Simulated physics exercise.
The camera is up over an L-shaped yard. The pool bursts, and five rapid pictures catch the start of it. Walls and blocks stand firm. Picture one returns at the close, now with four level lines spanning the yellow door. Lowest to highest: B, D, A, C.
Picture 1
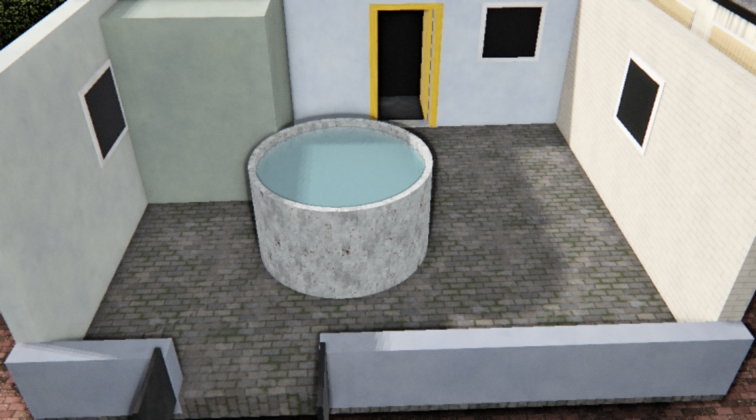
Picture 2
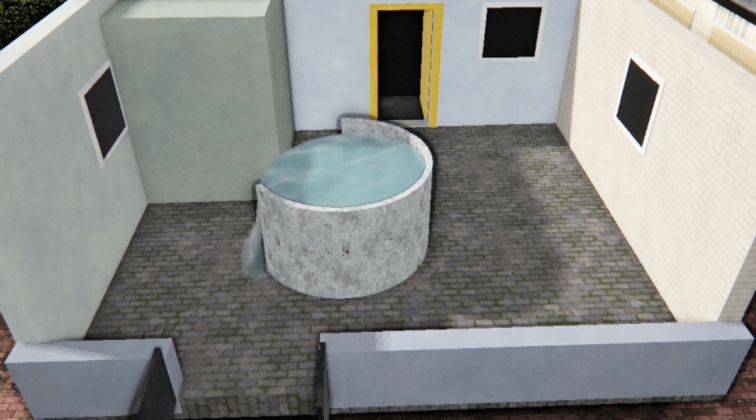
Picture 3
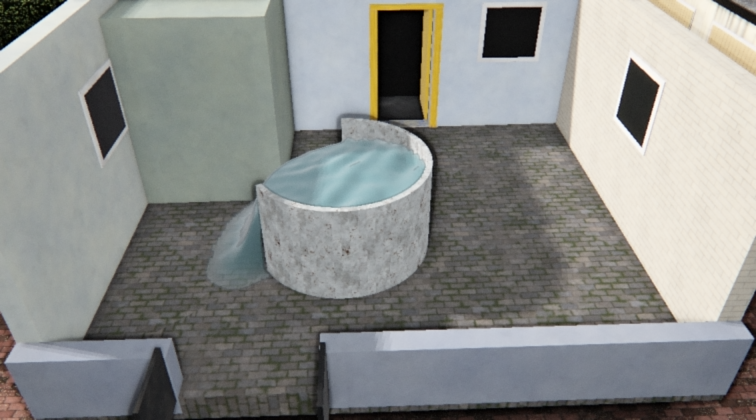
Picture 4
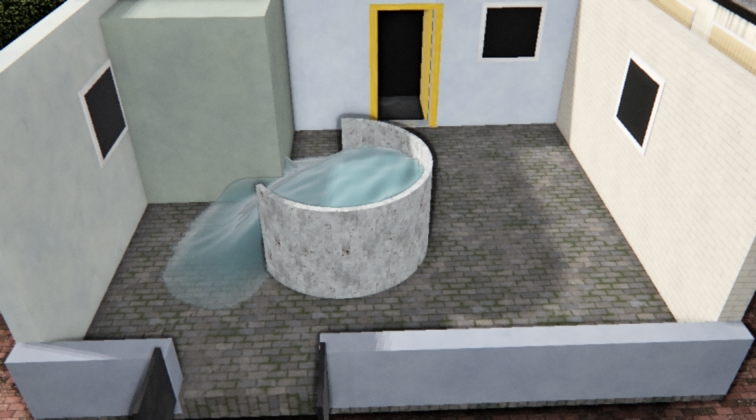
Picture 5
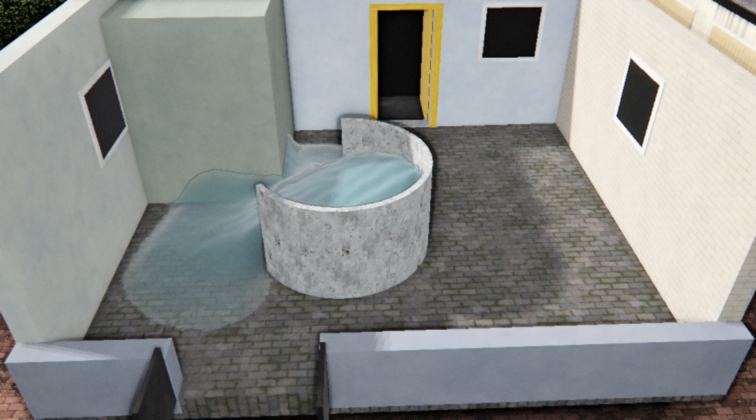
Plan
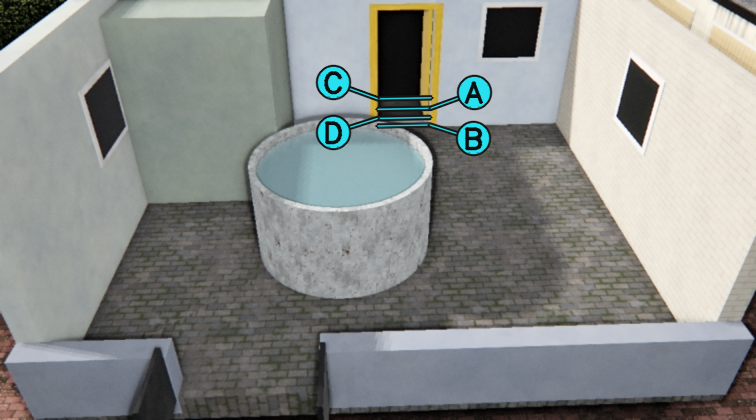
Water poured out of a round stone pool when the left side of its wall vanished, spreading in a widening sheet across the paved yard toward the left wall while the level inside sank.
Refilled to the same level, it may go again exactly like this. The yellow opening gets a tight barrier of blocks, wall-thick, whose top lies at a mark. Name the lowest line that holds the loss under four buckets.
Height D just does it.
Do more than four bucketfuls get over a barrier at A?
No.
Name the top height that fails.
Height B.
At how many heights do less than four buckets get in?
Three.
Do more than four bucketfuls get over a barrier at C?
No.
On the marked copy, A at (404, 108); B at (403, 125); C at (404, 98); D at (404, 117); from the bottom up B, D, A, C.
For height A, nothing gets over.
For height B, about 15 bucketfuls get in.
For height C, nothing gets over.
For height D, a splash gets over, under a bucket.
